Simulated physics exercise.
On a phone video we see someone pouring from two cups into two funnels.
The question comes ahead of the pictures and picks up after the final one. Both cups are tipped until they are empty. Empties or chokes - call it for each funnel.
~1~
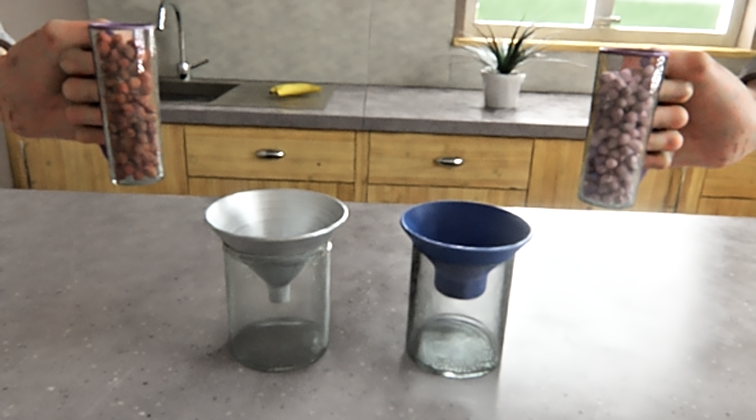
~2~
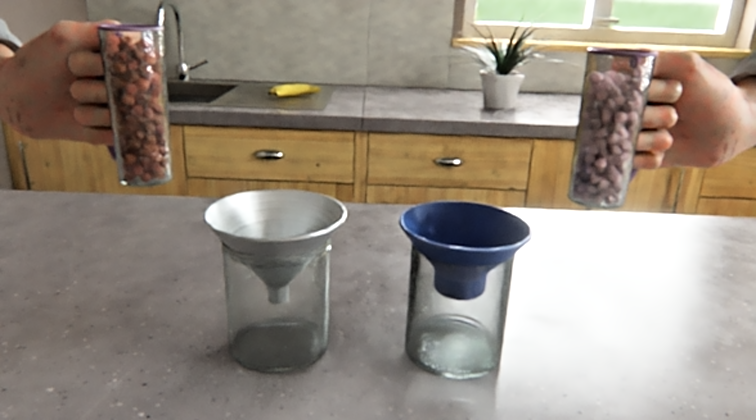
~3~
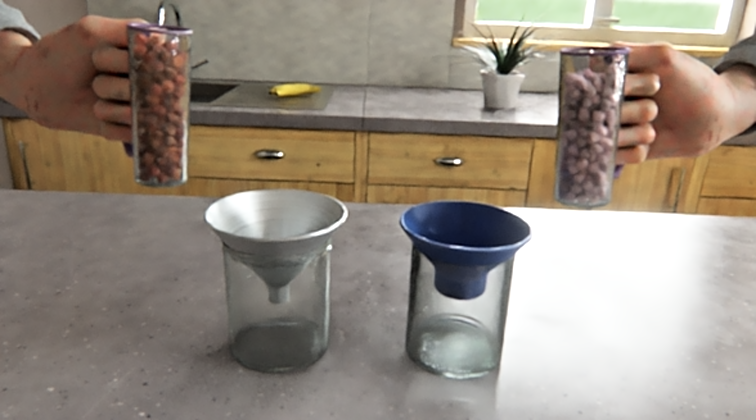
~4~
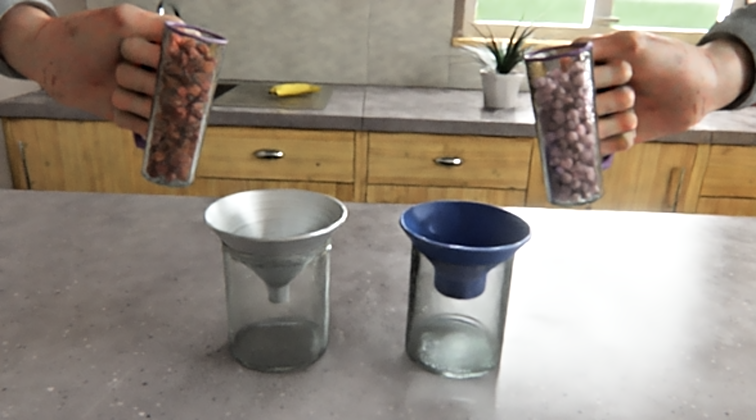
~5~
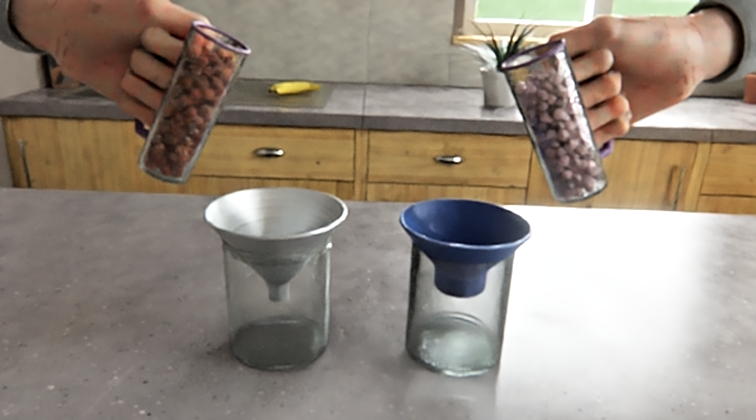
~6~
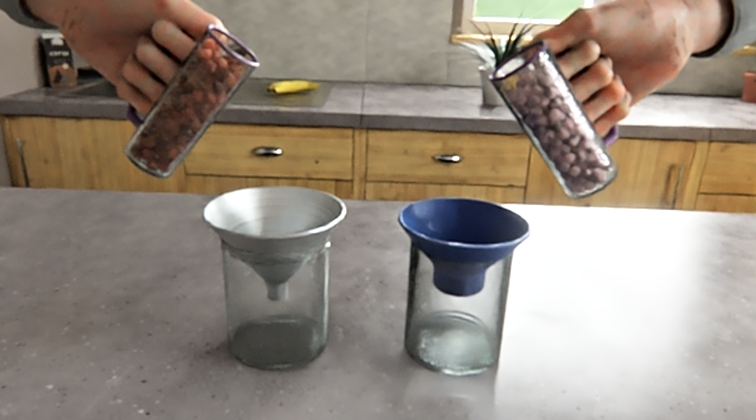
Left: Chokes, right: Empties.
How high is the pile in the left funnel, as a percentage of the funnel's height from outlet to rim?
It sits at around 90 per cent.
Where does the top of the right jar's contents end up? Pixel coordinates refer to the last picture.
Top, last frame: Approx. (472, 317).
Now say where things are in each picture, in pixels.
The first picture shows left funnel at (277, 221), outlet at (279, 296), under two pieces wide; left cup at (130, 105), holding clay pellets; right funnel at (465, 233), outlet at (460, 288), about 5 pieces wide; right cup at (619, 129), holding sugar pearls.
The second picture shows left cup at (139, 107), upright; right cup at (608, 129), upright.
The third picture shows left cup at (161, 107), tipped 5°; right cup at (588, 128), tipped 5°.
The fourth picture shows left cup at (181, 108), tipped 16°; right cup at (567, 127), tipped 16°.
The fifth picture shows left cup at (191, 106), tipped 27°; right cup at (557, 125), tipped 27°.
The sixth picture shows left funnel at (275, 219), outlet at (278, 294); left cup at (190, 105), tipped 38°; right funnel at (463, 230), outlet at (458, 286); right cup at (556, 123), tipped 38°.
Then, 0.23 s after the last picture, left, all still in the cup; right, all still in the cup.
Then, 0.52 s after the last picture, left, all still in the cup; right, all still in the cup.
Then, 0.83 s after the last picture, left, nearly all still in the cup, a stray few in or over the funnel; right, most still in the cup, about a quarter in or over the funnel, a small part down in the jar.
At rest, left, nearly all stuck in the funnel, a stray few down in the jar; right, all down in the jar.
